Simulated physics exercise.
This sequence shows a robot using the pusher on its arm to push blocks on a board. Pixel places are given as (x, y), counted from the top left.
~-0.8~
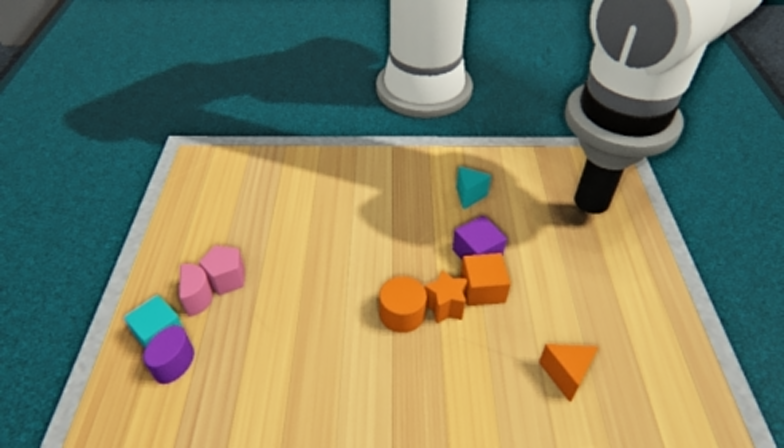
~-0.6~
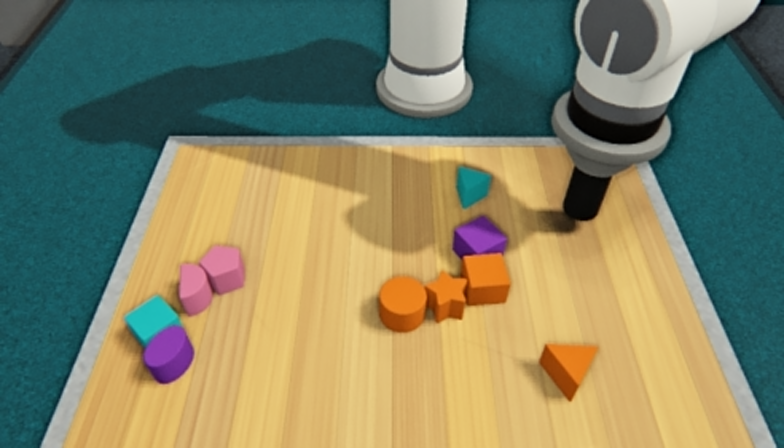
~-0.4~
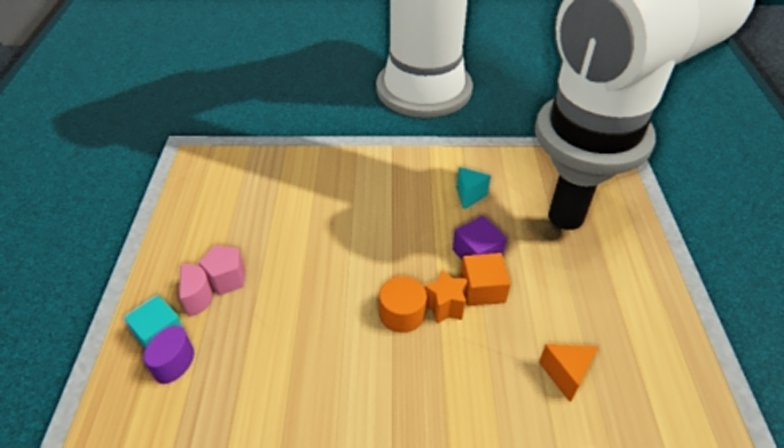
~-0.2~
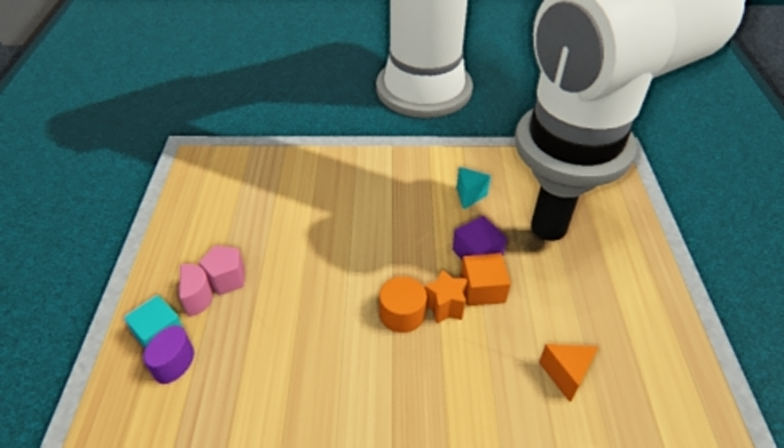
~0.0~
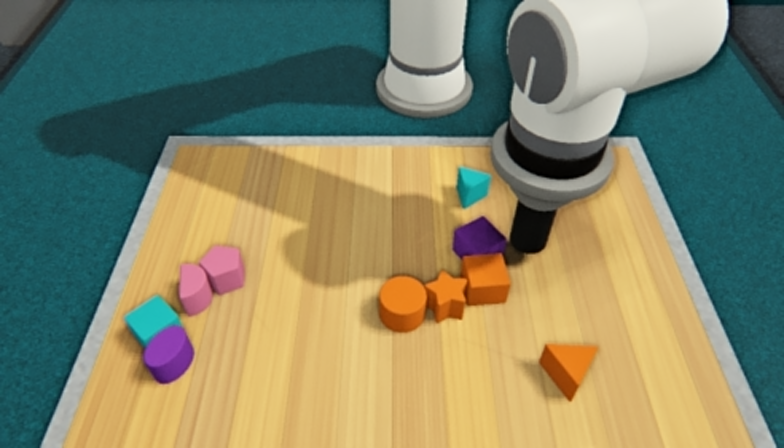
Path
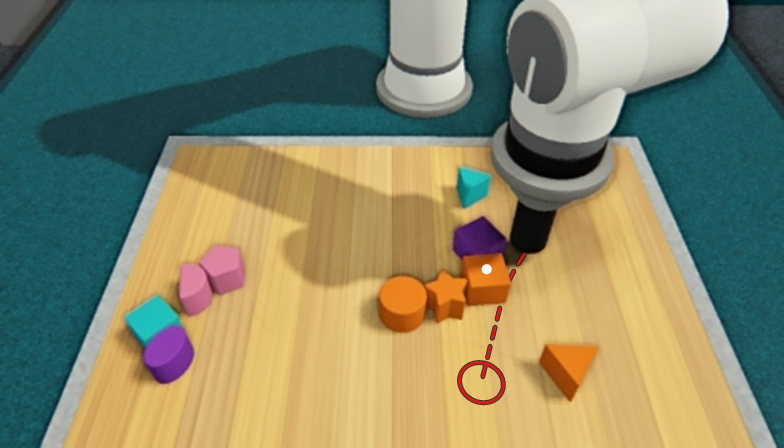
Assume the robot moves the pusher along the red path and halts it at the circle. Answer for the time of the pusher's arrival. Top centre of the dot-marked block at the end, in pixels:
I'd expect the centre of its top face to be at (445, 340).
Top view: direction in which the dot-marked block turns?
Looking down: Clockwise.
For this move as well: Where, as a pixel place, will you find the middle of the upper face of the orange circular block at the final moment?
It should be at about (381, 295).
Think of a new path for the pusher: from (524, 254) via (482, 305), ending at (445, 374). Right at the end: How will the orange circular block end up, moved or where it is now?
It will end up elsewhere.
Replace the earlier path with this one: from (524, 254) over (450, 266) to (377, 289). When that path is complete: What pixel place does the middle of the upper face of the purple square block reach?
Close to (407, 226).
The line goes from (524, 254) by way of (505, 290) and (494, 333) to (481, 382); the dot is on the orange square block.
The first path, step by step. One third of the way, pusher at (509, 277); orange circular block at (398, 294); orange star-shaped block at (438, 297), turned 35° clockwise; purple square block at (475, 238), turned 30° clockwise; orange square block at (477, 287), turned 20° anticlockwise.
Two thirds of the way, pusher at (496, 322); orange circular block at (382, 296); orange star-shaped block at (413, 317), turned 70° clockwise; purple square block at (475, 238), turned 30° clockwise; orange square block at (455, 325).
At the end, pusher at (484, 370); orange circular block at (381, 295); orange star-shaped block at (406, 323), turned 80° clockwise; purple square block at (475, 238), turned 30° clockwise; orange square block at (445, 340), turned 25° clockwise.
